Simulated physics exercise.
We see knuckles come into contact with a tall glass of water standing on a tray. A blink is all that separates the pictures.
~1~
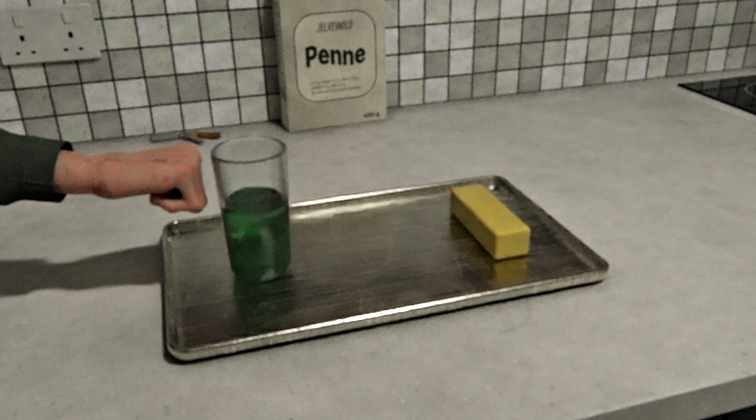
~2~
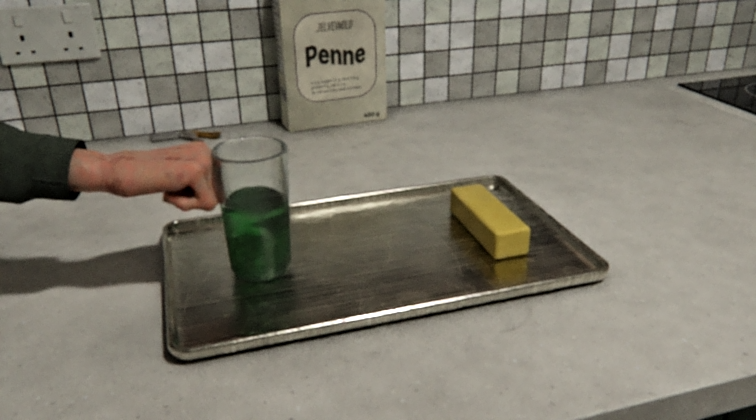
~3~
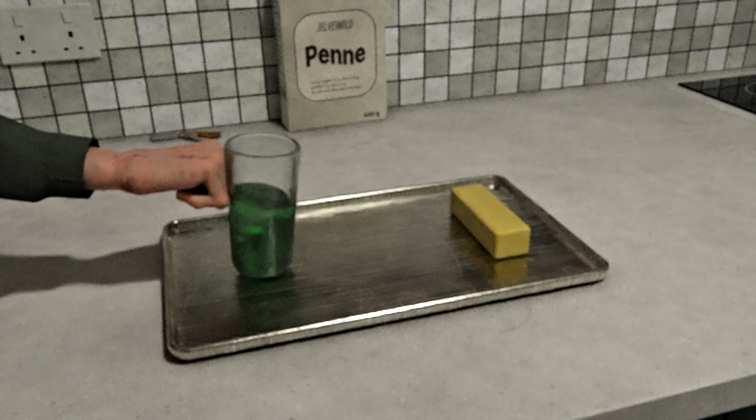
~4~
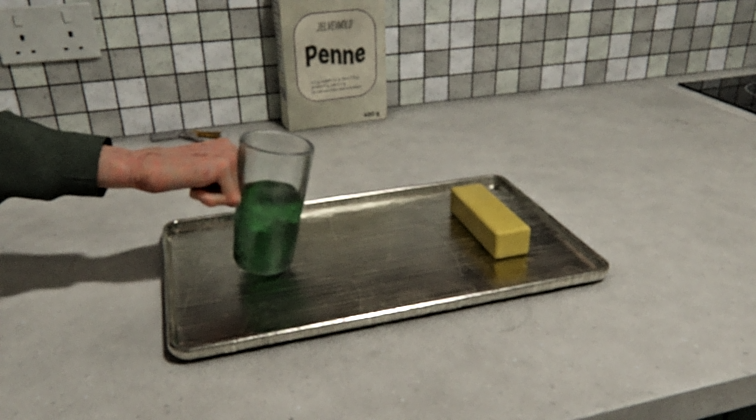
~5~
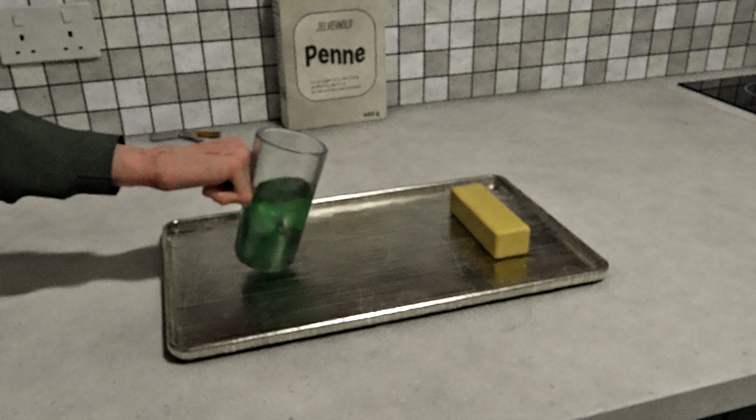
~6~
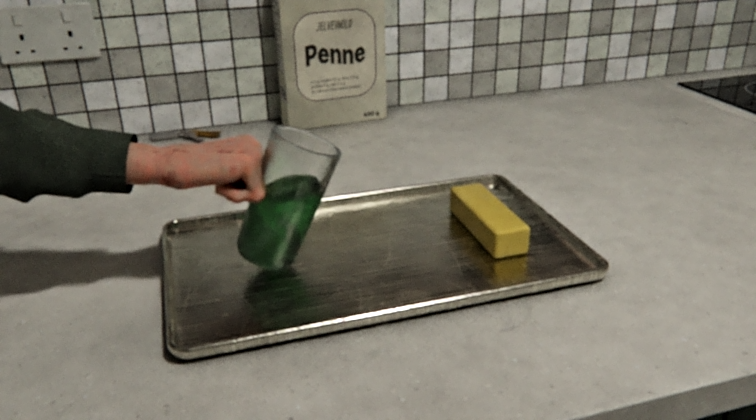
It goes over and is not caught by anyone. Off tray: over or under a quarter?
I expect it to slosh a quarter or less off the tray.
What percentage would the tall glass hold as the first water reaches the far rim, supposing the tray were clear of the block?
60 in a hundred, roughly.
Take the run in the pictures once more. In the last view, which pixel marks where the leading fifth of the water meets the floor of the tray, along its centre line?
Landing point: About (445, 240).
A moment on, the tall glass is falling and 100 per cent is in the glass, 0 on the tray and 0 above or beyond its rim.
Next, the tall glass lies on its side and 91 per cent is in the glass, 1 on the tray and 7 above or beyond its rim.
Then the tall glass lies on its side and 52 per cent is in the glass, 24 on the tray and 24 above or beyond its rim.
Later the tall glass lies on its side and 27 per cent is in the glass, 60 on the tray and 14 above or beyond its rim.
Finally, 91 per cent is held by tray and glass, 9 is off the tray.
